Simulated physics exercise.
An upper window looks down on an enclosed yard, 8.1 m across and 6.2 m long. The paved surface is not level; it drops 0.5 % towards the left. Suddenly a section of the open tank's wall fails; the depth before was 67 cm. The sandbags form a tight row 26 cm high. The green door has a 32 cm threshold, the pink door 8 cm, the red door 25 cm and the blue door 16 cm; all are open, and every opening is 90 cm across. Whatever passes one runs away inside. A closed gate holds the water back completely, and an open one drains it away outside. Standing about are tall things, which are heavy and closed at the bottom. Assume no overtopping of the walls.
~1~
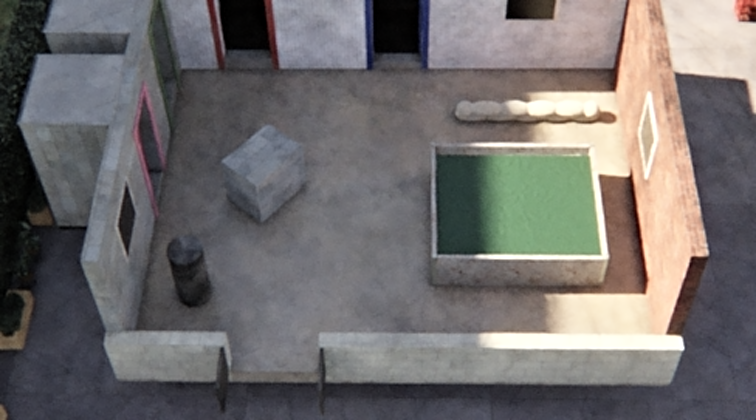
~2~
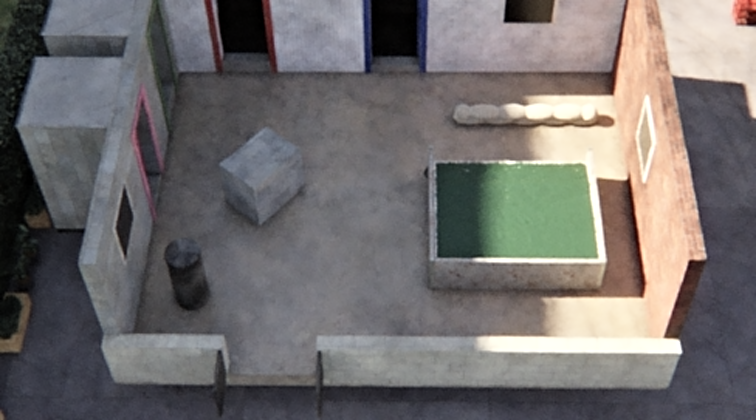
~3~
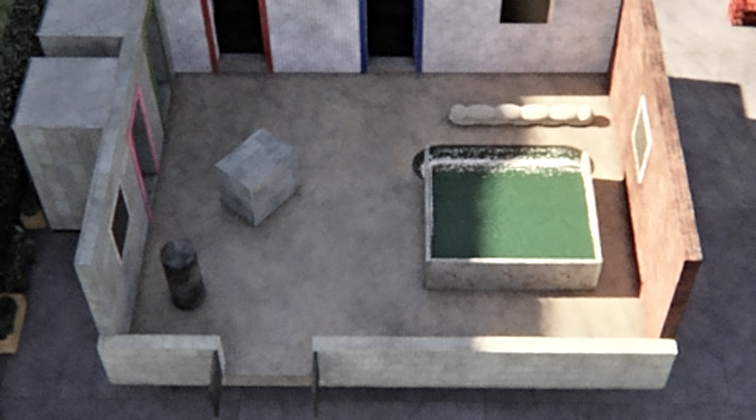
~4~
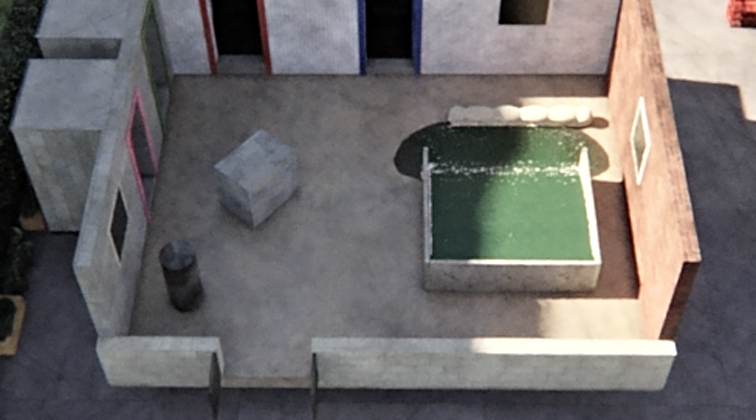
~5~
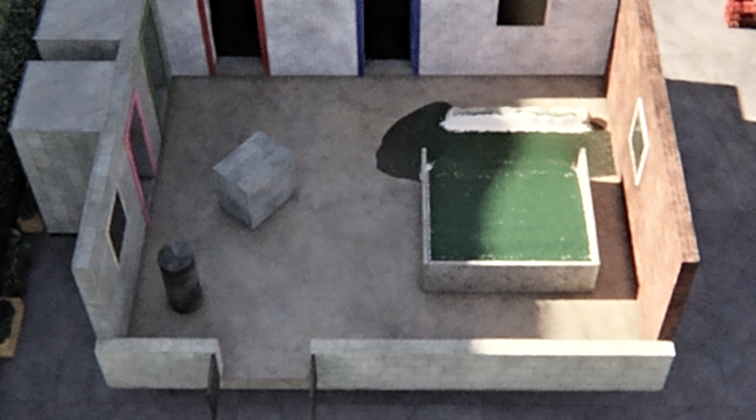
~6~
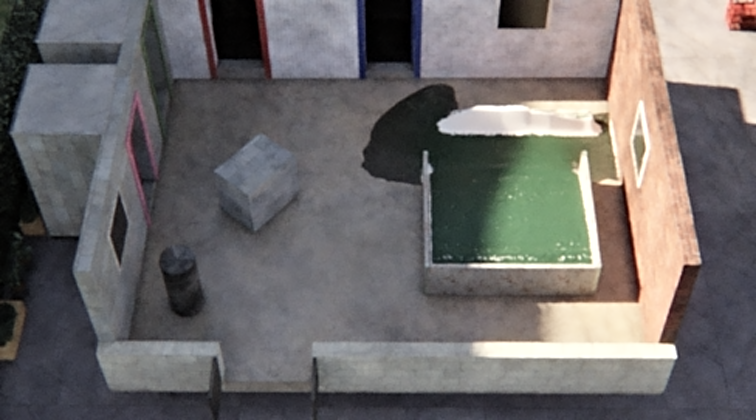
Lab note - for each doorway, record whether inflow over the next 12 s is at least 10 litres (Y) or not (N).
The green door remains within the limit; the pink door breaks the limit; the red door remains within the limit; the blue door breaks the limit.
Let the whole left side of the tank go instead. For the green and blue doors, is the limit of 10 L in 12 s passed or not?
Log - green: Threshold not reached, blue: Threshold not reached.
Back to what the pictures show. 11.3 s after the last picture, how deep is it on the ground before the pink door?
Roughly 12.0 centimetres.
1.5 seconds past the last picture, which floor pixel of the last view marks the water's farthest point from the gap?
Location: Approx. (222, 83) in the last view.
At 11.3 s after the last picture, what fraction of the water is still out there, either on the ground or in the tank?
Remaining: Roughly 90 %.
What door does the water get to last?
It's the pink door.
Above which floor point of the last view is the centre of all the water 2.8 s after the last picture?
Around (461, 160) in the last picture.
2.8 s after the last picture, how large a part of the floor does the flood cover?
Roughly 50 percent.
Then, 0.7 s after the last picture water covers 25 % of the floor and is deepest (50 cm) near (496, 132); green door not reached, pink door not reached, red door not reached, blue door 24 cm at the sill, 3 L in.
Then, 1.5 s after the last picture water covers 35 % of the floor and is deepest (44 cm) near (608, 140); green door not reached, pink door not reached, red door 5 cm at the sill, 0 L in, blue door 27 cm at the sill, 34 L in.
Then, 2.8 s after the last picture water covers 50 % of the floor and is deepest (32 cm) near (641, 368); green door 28 cm at the sill, 0 L in, pink door not reached, red door 11 cm at the sill, 0 L in, blue door 12 cm at the sill, 67 L in.
Then, 6.3 s after the last picture water covers 90 % of the floor and is deepest (20 cm) near (236, 125); green door 17 cm at the sill, 0 L in, pink door 13 cm at the sill, 13 L in, red door 15 cm at the sill, 0 L in, blue door 8 cm at the sill, 71 L in.
Then, 11.3 s after the last picture water covers 100 % of the floor and is deepest (14 cm) near (125, 367); green door 11 cm at the sill, 0 L in, pink door 12 cm at the sill, 43 L in, red door 10 cm at the sill, 0 L in, blue door 8 cm at the sill, 72 L in.
